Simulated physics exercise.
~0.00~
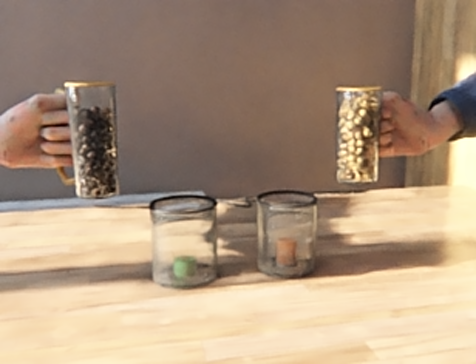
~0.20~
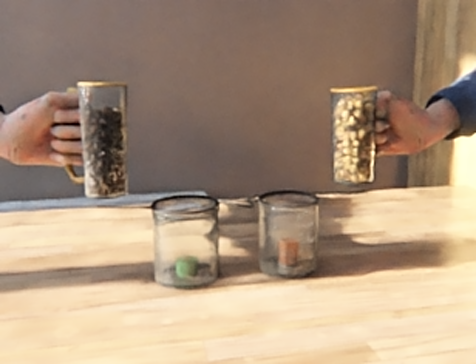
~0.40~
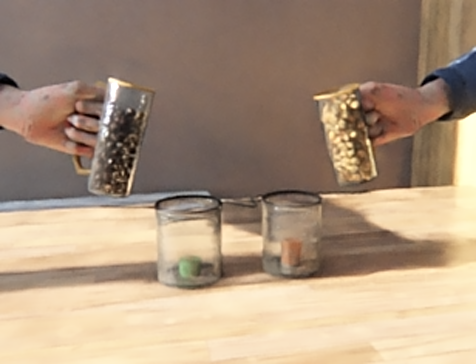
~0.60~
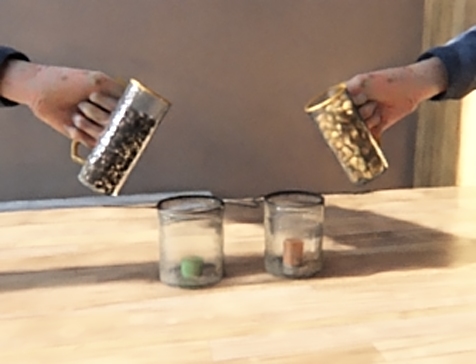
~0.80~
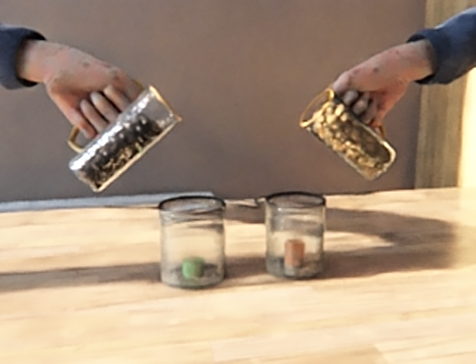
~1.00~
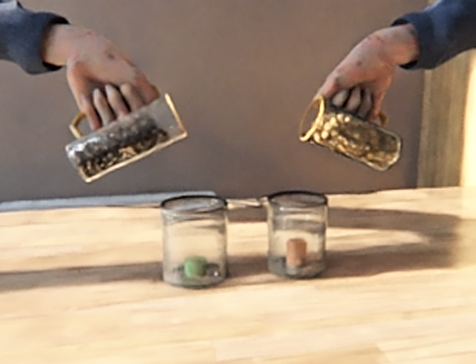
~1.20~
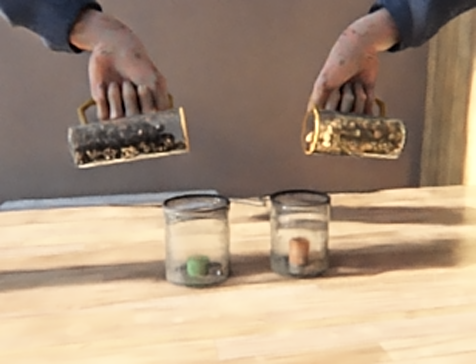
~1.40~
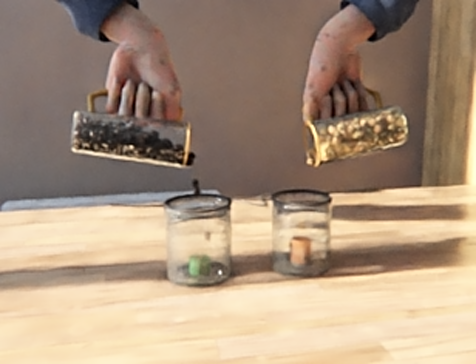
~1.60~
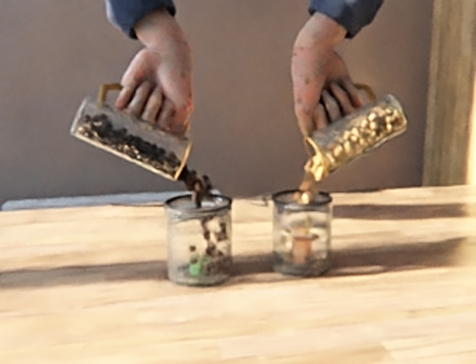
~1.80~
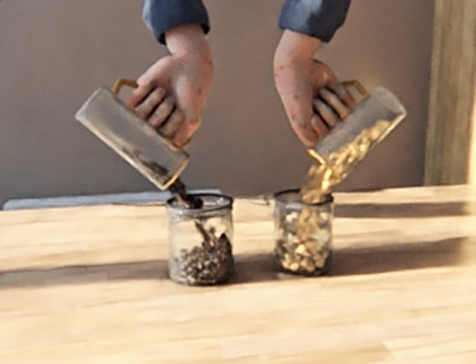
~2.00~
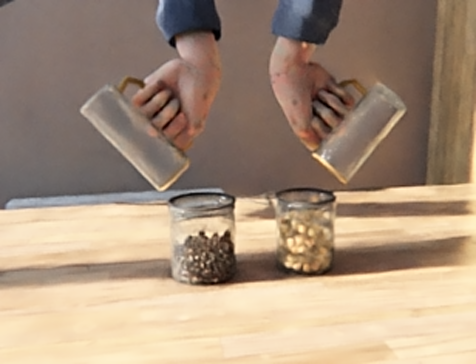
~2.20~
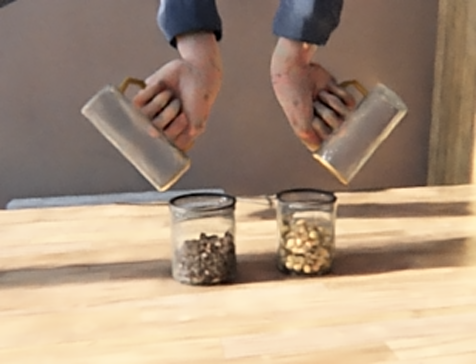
Two hands tipped clear cups of dark and pale loose pieces over two glass jars, one holding a small green object and the other an orange-brown one, until the cups were empty and both objects were covered.
